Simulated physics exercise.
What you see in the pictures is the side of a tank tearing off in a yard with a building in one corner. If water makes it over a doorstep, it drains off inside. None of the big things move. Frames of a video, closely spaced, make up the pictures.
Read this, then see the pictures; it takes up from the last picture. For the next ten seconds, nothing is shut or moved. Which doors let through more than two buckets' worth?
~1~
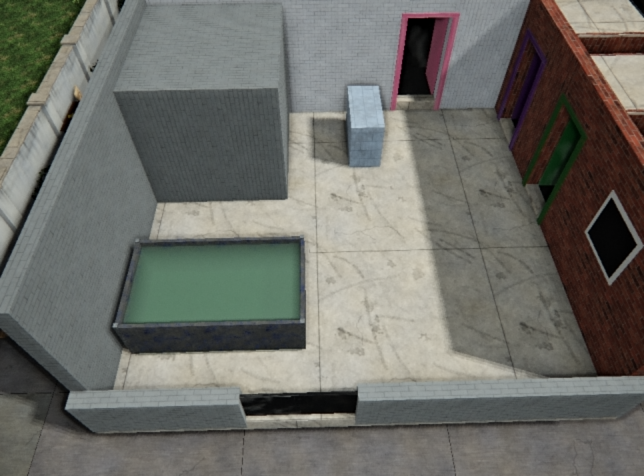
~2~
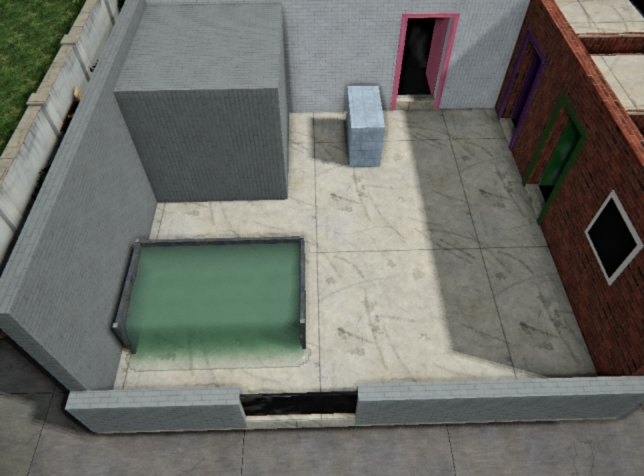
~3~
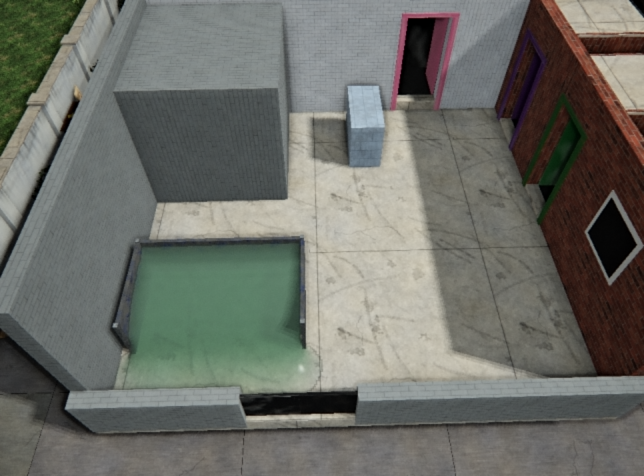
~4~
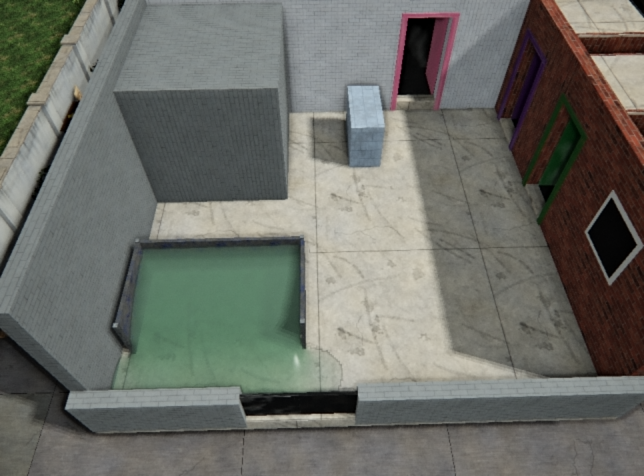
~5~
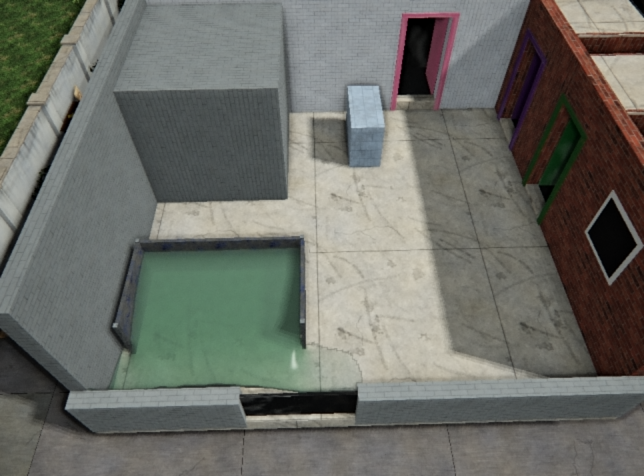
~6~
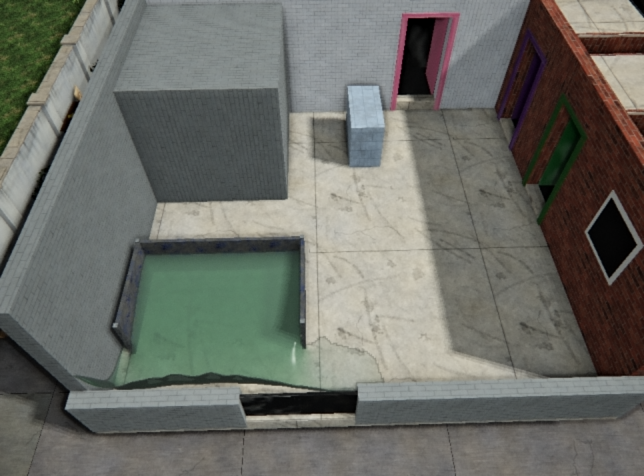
Result: The purple door will not top two buckets; the pink door will not top two buckets; the green door will not top two buckets.
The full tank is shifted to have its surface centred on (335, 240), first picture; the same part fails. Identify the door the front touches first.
Answer: The green one.
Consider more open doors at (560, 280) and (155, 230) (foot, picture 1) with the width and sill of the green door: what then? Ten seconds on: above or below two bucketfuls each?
Lab note, doors in listed order: Over the limit, under the limit.
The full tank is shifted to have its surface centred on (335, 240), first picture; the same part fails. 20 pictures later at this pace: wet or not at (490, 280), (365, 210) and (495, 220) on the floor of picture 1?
The three spots read swamped, left dry, swamped.
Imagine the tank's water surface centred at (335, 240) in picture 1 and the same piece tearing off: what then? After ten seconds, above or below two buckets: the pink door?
Going door by door, the pink door misses the mark.
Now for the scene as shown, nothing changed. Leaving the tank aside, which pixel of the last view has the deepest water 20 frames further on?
At about (280, 404).
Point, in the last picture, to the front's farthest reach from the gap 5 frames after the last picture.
About at (521, 397).
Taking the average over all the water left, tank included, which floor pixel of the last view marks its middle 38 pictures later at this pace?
Near (343, 290).
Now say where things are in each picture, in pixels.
The first picture shows the open tank at (216, 282) is whole and still.
In the second picture, water pours out at (216, 339) and has run to (130, 356).
In the third picture, the front is at (116, 382), out from the gap at (217, 341).
In the fourth picture, water pours out at (217, 342) and has run to a hidden place.
In the fifth picture, water pours out at (217, 342) and has run to a hidden place.
In the sixth picture, water pours out at (217, 342) and has run to a hidden place.
A moment on, water covers 15 % of the floor; the purple door not reached, the pink door not reached, the green door not reached.
Next, water covers 35 % of the floor; the purple door not reached, the pink door not reached, the green door not reached.
Then, water covers 55 % of the floor; the purple door not reached, the pink door not reached, the green door wet at the sill, nothing in.
Later, water covers 80 % of the floor; the purple door wet at the sill, nothing in, the pink door wet at the sill, nothing in, the green door wet at the sill, nothing in.
In the end, water covers 95 % of the floor; the purple door under two buckets in, the pink door wet at the sill, nothing in, the green door wet at the sill, nothing in.
